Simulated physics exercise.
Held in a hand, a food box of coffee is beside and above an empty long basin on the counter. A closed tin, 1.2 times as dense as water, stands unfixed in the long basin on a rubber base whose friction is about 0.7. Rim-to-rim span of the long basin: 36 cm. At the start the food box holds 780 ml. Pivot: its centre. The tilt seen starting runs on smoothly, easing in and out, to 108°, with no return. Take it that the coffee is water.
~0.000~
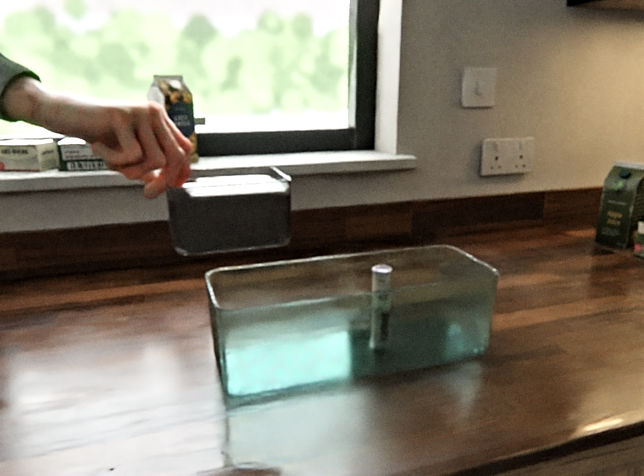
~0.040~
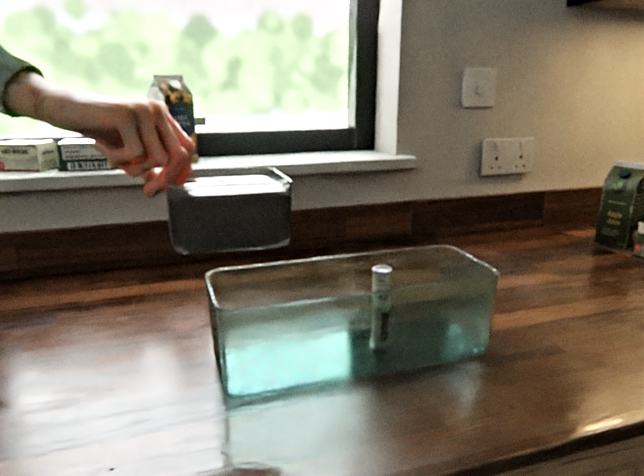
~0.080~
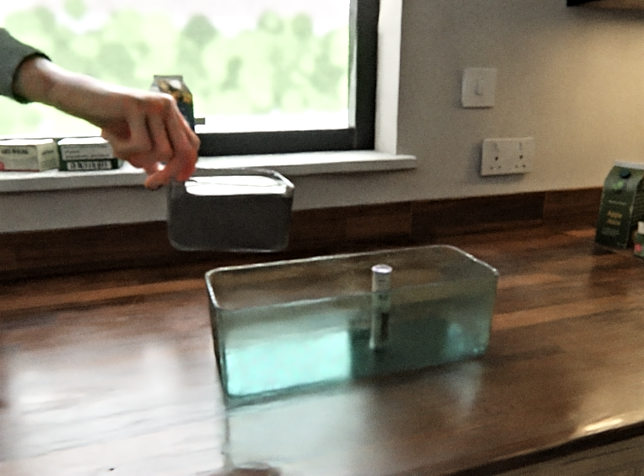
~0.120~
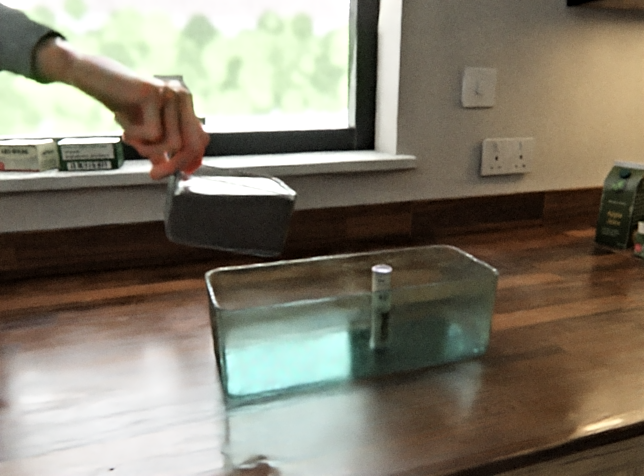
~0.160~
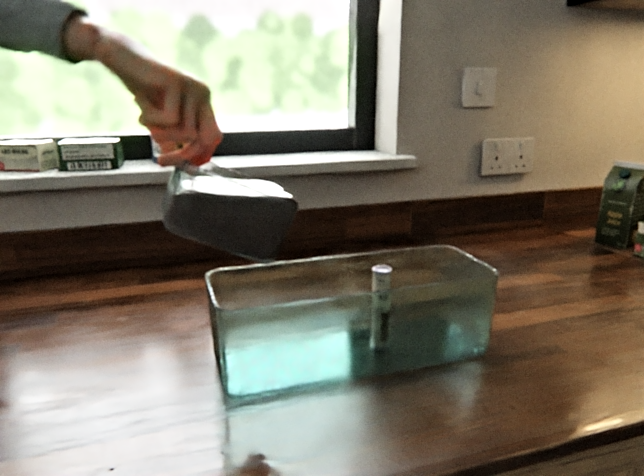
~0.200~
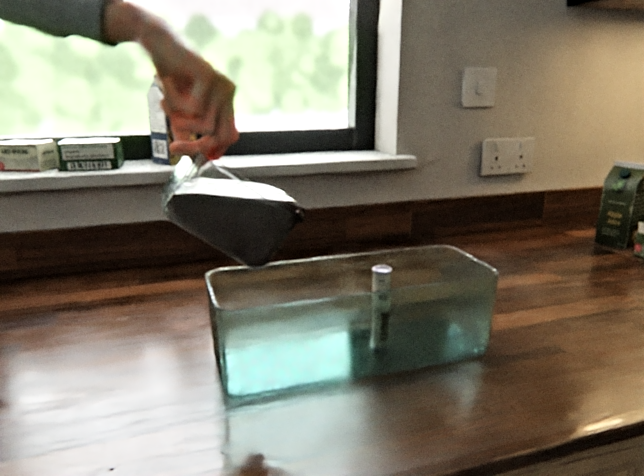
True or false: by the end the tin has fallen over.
False.
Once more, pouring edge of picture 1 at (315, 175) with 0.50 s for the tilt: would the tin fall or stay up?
It tumbles.
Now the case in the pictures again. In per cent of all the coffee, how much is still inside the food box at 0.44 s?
Near 18 in a hundred.
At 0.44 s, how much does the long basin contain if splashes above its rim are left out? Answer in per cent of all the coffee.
Roughly 54 per cent.
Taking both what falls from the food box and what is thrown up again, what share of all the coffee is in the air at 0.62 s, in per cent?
It comes to some 4 percent of the total.
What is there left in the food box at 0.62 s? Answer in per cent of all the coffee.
I reckon near 3 per cent still sits there.
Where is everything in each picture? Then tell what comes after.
In the first frame, tilt 0°; pouring edge (281, 175); surface from (169, 189) to (278, 182); the long basin's rim runs from (211, 292) to (474, 260); the tin's top is at (382, 273).
In the second frame, tilt 2°; pouring edge (282, 176); surface from (169, 188) to (279, 183).
In the third frame, tilt 7°; pouring edge (284, 181); surface from (171, 186) to (281, 184).
In the fourth frame, tilt 15°; pouring edge (286, 189); surface from (173, 186) to (283, 186).
In the fifth frame, tilt 25°; pouring edge (288, 199); surface from (172, 192) to (288, 192); 1 per cent is over the edge.
In the sixth frame, tilt 37°; pouring edge (287, 212); surface from (169, 186) to (284, 202); 6 per cent is over the edge.
After 0.44 s the tilt is 104° and 19 per cent is still to pour; the tin stands where it began.
After 0.62 s the tilt is 108° and 3 per cent is still to pour; the tin stands where it began.
After 0.80 s the tilt is 108° and 0 per cent is still to pour; the tin stands where it began.
After 1.00 s the tilt is 108° and 0 per cent is still to pour; the tin stands where it began.
In the end the tin stands where it began.
